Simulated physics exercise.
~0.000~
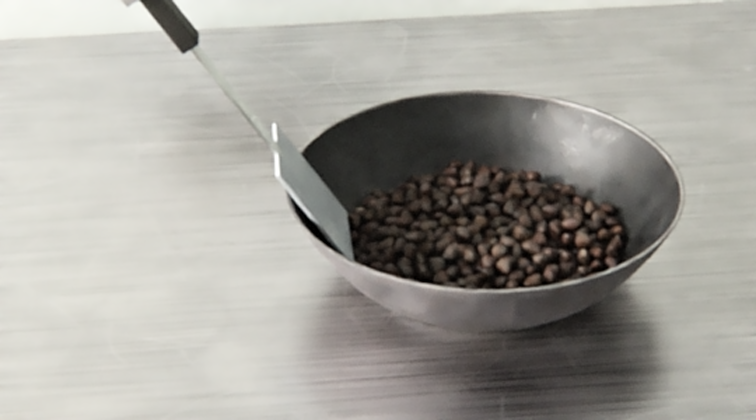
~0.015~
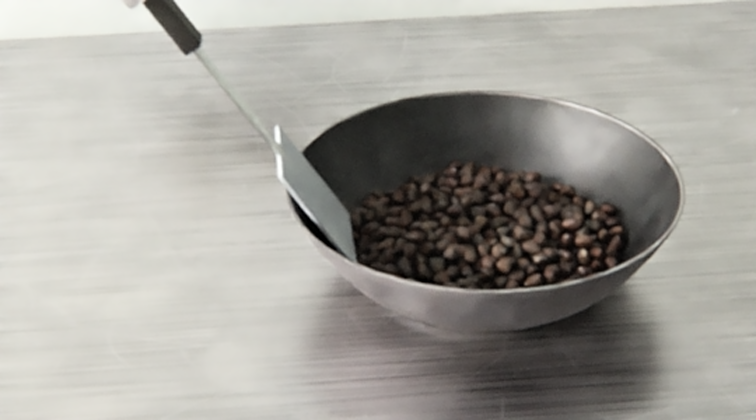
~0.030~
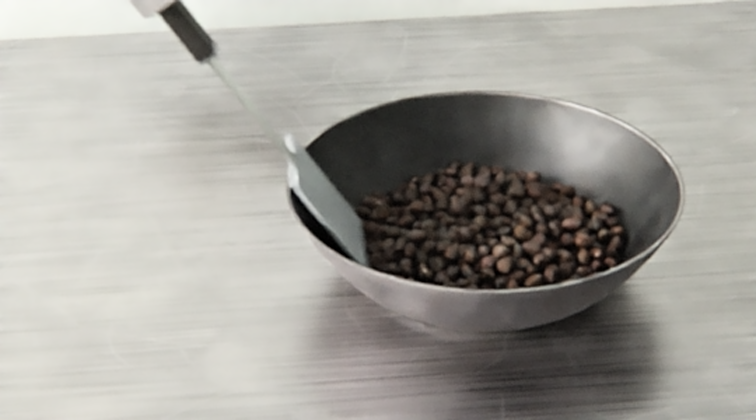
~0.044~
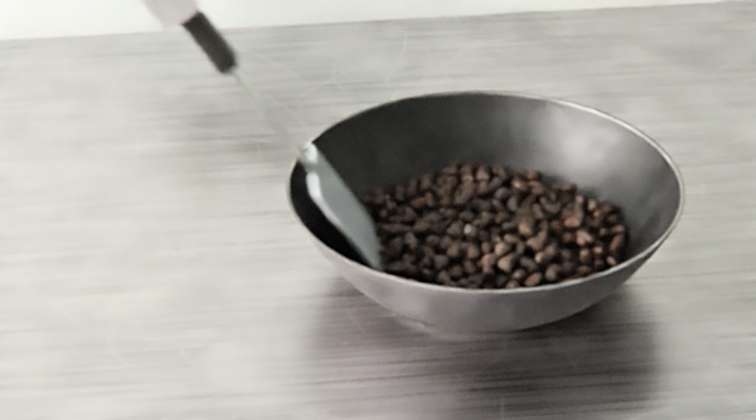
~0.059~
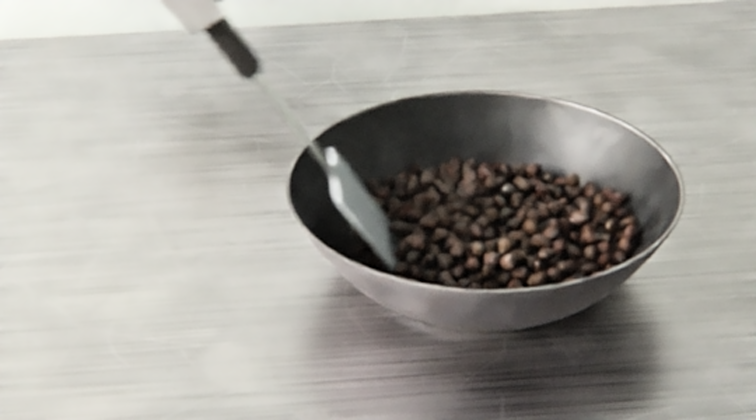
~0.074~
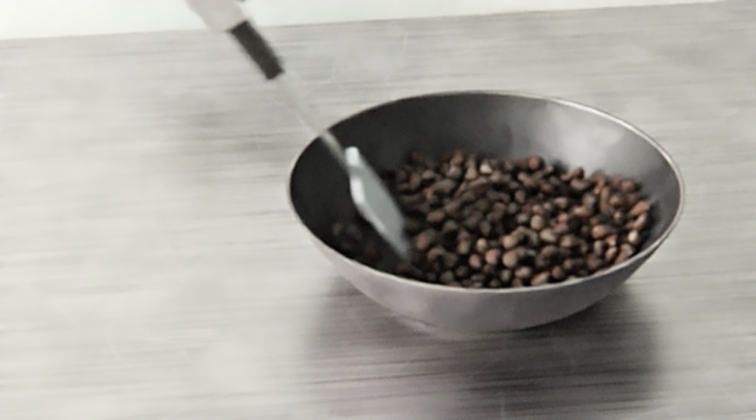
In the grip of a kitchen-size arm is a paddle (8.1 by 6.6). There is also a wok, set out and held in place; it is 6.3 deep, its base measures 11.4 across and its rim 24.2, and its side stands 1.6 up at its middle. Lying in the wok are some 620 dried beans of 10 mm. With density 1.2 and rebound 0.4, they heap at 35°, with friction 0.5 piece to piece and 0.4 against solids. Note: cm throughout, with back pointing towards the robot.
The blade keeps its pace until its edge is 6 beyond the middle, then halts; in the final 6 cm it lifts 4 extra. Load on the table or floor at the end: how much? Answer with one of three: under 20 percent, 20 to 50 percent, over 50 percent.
Under 20 percent.
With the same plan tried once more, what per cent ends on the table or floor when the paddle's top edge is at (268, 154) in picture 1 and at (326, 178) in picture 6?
It comes to something like 0 %, give or take.
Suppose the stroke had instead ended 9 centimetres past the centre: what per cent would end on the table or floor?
About 30 %.
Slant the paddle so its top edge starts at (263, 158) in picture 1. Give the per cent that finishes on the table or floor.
Roughly 10%.
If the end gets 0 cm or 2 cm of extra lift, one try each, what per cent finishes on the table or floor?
Close to 10 and 10 percent respectively.
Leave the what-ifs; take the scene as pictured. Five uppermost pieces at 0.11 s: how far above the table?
About 8 centimetres.
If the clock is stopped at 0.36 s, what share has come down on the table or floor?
It works out to about 5 in a hundred.
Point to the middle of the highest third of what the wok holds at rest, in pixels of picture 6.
Around (605, 199).
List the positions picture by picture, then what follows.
The paddle top edge at (276, 149), sloping 58°; upper third of the load around (480, 233), from x 350 to 615, top at y 165; 618 in the wok, in the first picture.
The paddle top edge at (279, 151), sloping 58°; upper third of the load around (480, 233), from x 355 to 615, top at y 165, in the second picture.
The paddle top edge at (292, 159), sloping 58°; upper third of the load around (481, 233), from x 360 to 615, top at y 165, in the third picture.
The paddle top edge at (312, 169), sloping 58°; upper third of the load around (483, 229), from x 360 to 620, top at y 165, in the fourth picture.
The paddle top edge at (334, 173), sloping 58°; upper third of the load around (491, 223), from x 360 to 630, top at y 165, in the fifth picture.
The paddle top edge at (355, 174), sloping 58°; upper third of the load around (499, 217), from x 330 to 645, top at y 155; 618 in the wok, in the sixth picture.
After 0.11 s, sloping 58°, highest piece 15 above the table; 617 in the wok, 1 on the blade or in flight.
After 0.15 s, sloping 58°, highest piece 23 above the table; 616 in the wok, 2 on the blade or in flight.
After 0.36 s, sloping 58°, highest piece 45 above the table; 548 in the wok, 36 on the table or floor, 34 on the blade or in flight.
After 1.41 s, sloping 58°, highest piece 7 above the table; 548 in the wok, 70 on the table or floor.
In the end, 548 in the wok, 70 on the table or floor. That is 11 % on the table or floor.
